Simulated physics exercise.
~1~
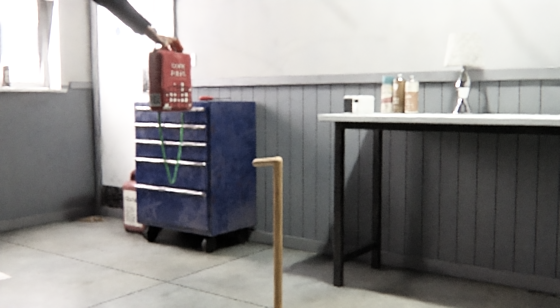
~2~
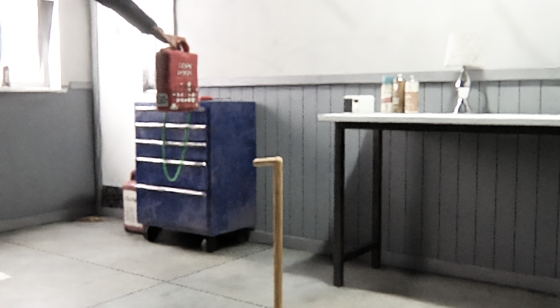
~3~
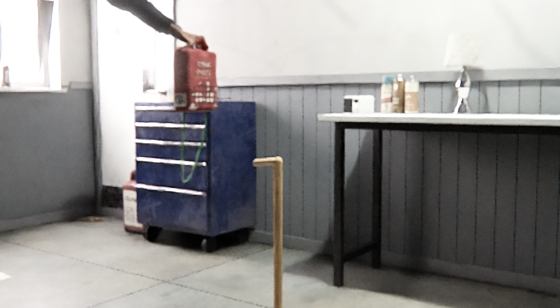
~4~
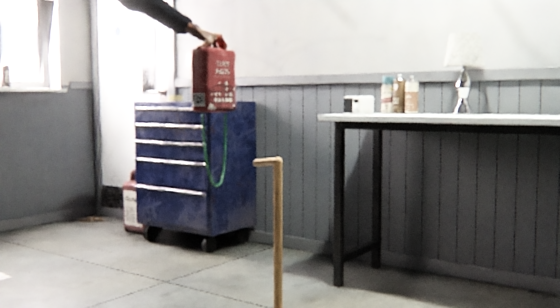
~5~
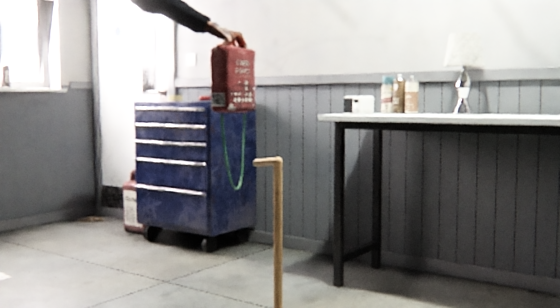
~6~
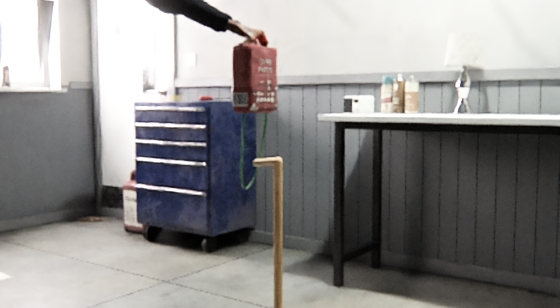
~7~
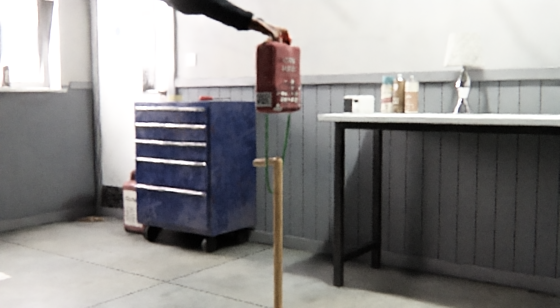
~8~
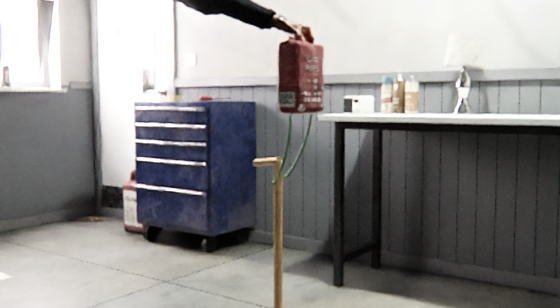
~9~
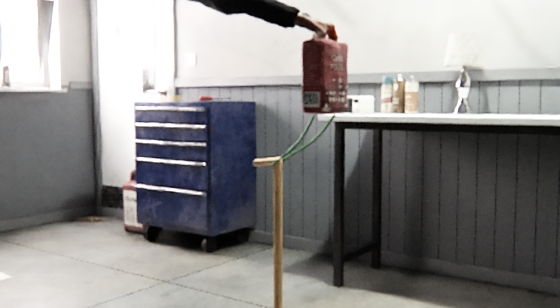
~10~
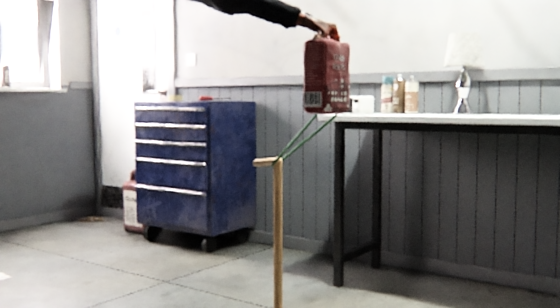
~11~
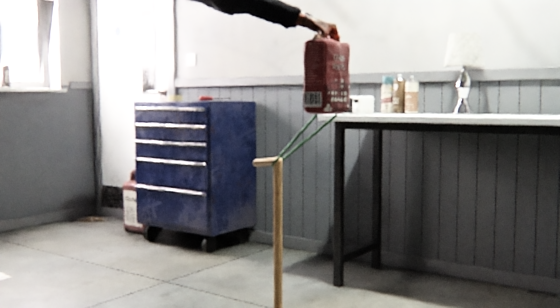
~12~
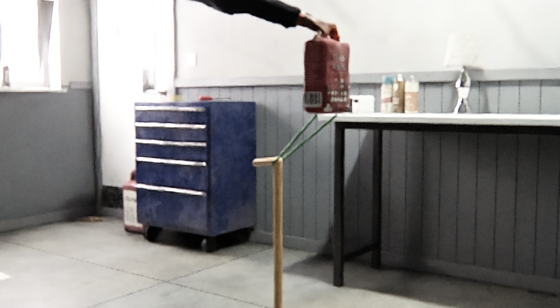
A red sack with a green loop hanging beneath it is held from above by a hand in a dark sleeve, in front of a blue tool chest. The hand carries it level to the right, away from the chest and toward a thin post with a short sideways hook. The sack passes over the post, and the dangling loop meets the hook. As the sack moves on toward the table, the loop slants back and pulls tight. The hand stops with the sack beside the table's edge, still upright and caught on the hook by its taut loop.
